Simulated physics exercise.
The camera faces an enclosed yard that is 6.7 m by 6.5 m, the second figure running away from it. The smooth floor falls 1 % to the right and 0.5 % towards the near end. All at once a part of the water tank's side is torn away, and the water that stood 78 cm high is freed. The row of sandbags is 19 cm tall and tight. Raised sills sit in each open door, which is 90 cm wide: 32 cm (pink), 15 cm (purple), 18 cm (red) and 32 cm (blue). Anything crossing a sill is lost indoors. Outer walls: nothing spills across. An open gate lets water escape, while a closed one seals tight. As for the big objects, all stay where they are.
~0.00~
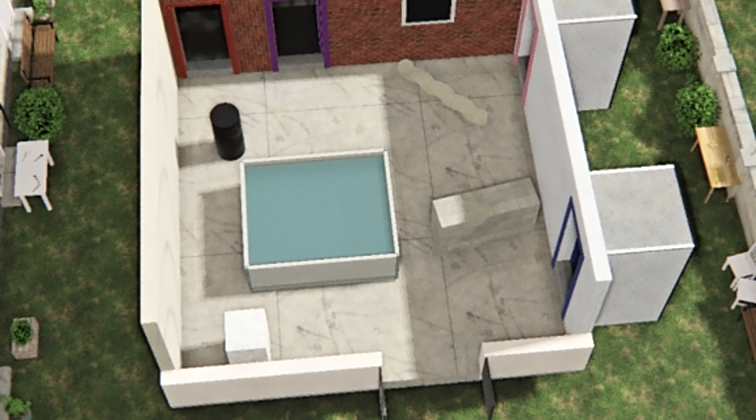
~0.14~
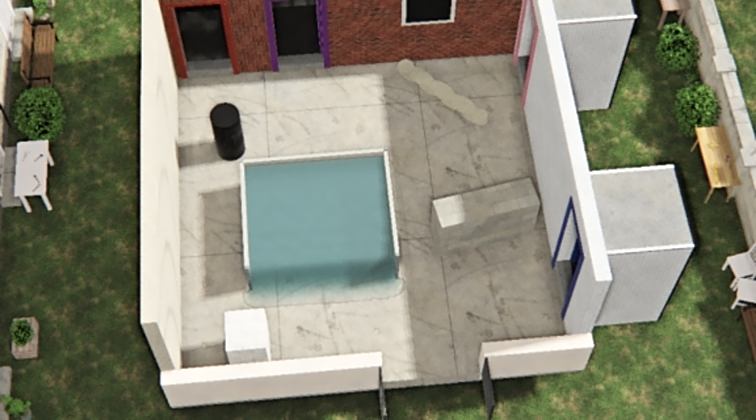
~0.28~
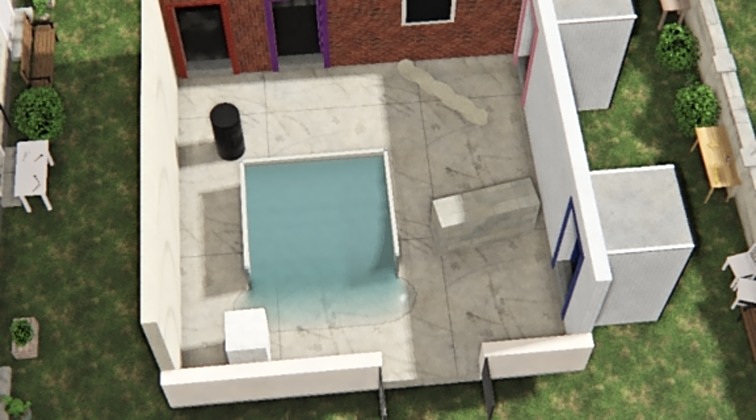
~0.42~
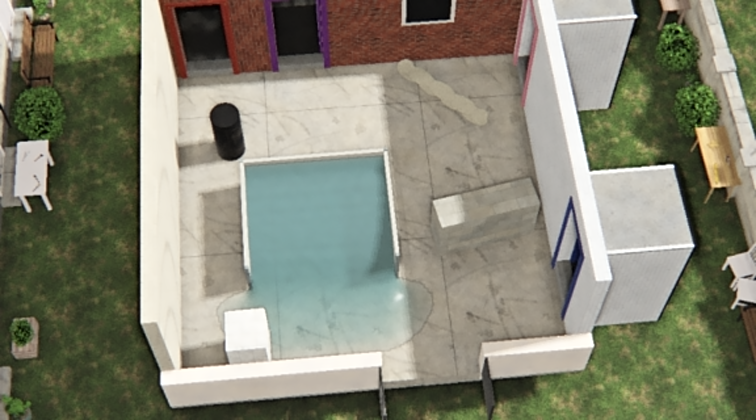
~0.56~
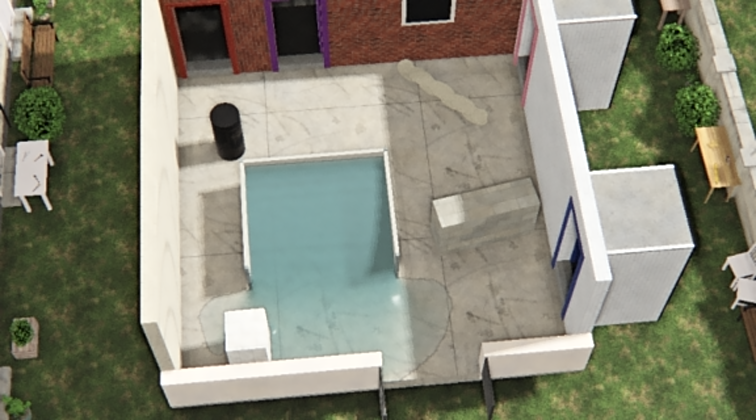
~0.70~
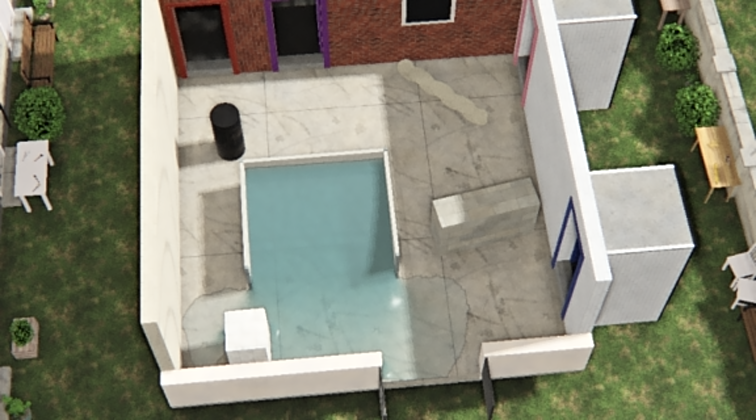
The video shows a walled yard with a rectangular tank of blue water, a black barrel and pale blocks; the tank's near side disappears and water spreads across the stone floor, surrounding the white block near the front wall.
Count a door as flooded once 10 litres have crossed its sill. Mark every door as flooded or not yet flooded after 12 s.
After that time, pink door: Not yet flooded; purple door: Not yet flooded; red door: Not yet flooded; blue door: Not yet flooded.
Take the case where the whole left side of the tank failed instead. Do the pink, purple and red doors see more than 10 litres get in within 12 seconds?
Door pink stays within, door purple stays within, door red goes beyond.
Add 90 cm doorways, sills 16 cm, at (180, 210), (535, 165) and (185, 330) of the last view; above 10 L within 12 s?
Well, the first is on the low side, the second is on the low side, and the third is on the high side.
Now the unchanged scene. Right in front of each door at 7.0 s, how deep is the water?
Depths: Pink door 8 cm, purple door 3 cm, red door 10 cm, blue door 17 cm.
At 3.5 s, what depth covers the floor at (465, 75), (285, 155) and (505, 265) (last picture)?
Listed order: 0 / 0 / 3 cm.
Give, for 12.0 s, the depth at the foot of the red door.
The depth there is near 2.0 cm.
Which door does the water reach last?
Last comes the purple one.
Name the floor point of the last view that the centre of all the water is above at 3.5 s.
The water's centre is around (342, 286).
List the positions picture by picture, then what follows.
In the first picture, the water tank at (318, 209) is whole and still, 78 cm deep.
In the second picture, the front is at (246, 294), 1.4 m from the gap at (323, 274); 0.6 m2 of floor is under water; 78 cm left at the back of the water tank.
In the third picture, the front is at a hidden place, 1.6 m from the gap at (323, 276); 2.1 m2 of floor is under water; 78 cm left at the back of the water tank.
In the fourth picture, water pours out at (324, 276) and has run 1.9 m, to a hidden place; typically 14 cm deep outside, 76 cm at the water tank's back.
In the fifth picture, the front is at (438, 337), 2.3 m from the gap at (324, 277); 5.8 m2 of floor is under water; 68 cm left at the back of the water tank.
In the sixth picture, the front is at a hidden place, 2.7 m from the gap at (324, 277); 6.5 m2 of floor is under water; 67 cm left at the back of the water tank.
After 1.4 s water covers 25 % of the floor and is deepest (64 cm) near (299, 365); pink door not reached, purple door not reached, red door not reached, blue door not reached.
After 2.2 s water covers 30 % of the floor and is deepest (46 cm) near (299, 375); pink door not reached, purple door not reached, red door not reached, blue door not reached.
After 3.5 s water covers 50 % of the floor and is deepest (36 cm) near (558, 353); pink door not reached, purple door not reached, red door not reached, blue door 27 cm at the sill, 0 L in.
After 7.0 s water covers 90 % of the floor and is deepest (20 cm) near (528, 356); pink door 8 cm at the sill, 0 L in, purple door 3 cm at the sill, 0 L in, red door 10 cm at the sill, 1 L in, blue door 17 cm at the sill, 0 L in.
After 12.0 s water covers 95 % of the floor and is deepest (14 cm) near (540, 200); pink door 10 cm at the sill, 0 L in, purple door 2 cm at the sill, 0 L in, red door 2 cm at the sill, 1 L in, blue door 10 cm at the sill, 0 L in.
